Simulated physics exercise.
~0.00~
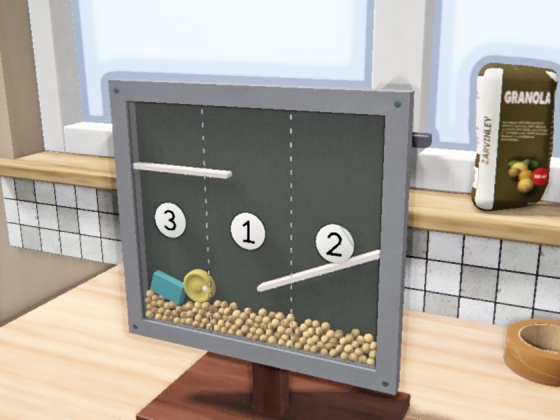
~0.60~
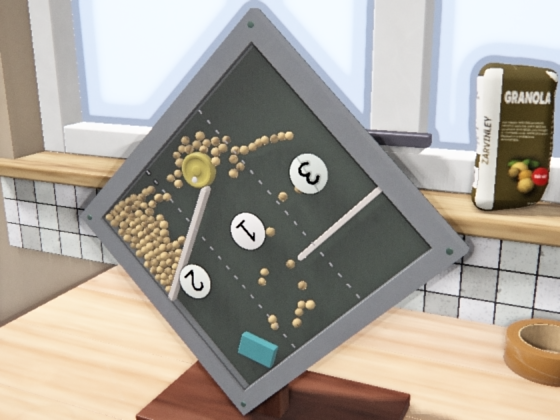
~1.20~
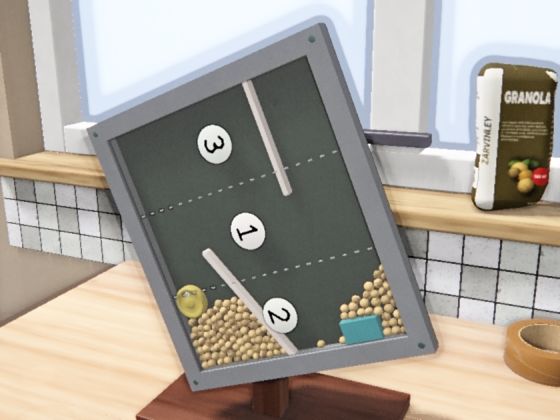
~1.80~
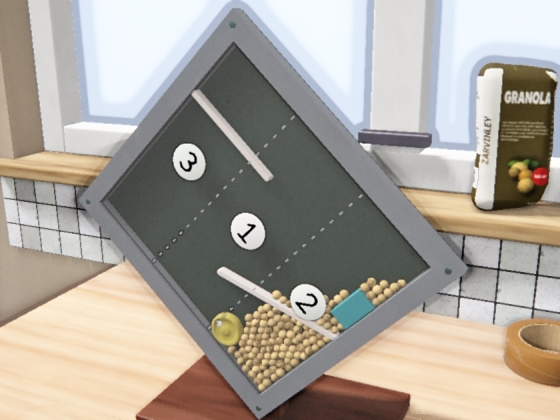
A framed case of beads turns clockwise, then partway back, everything loose ending low.
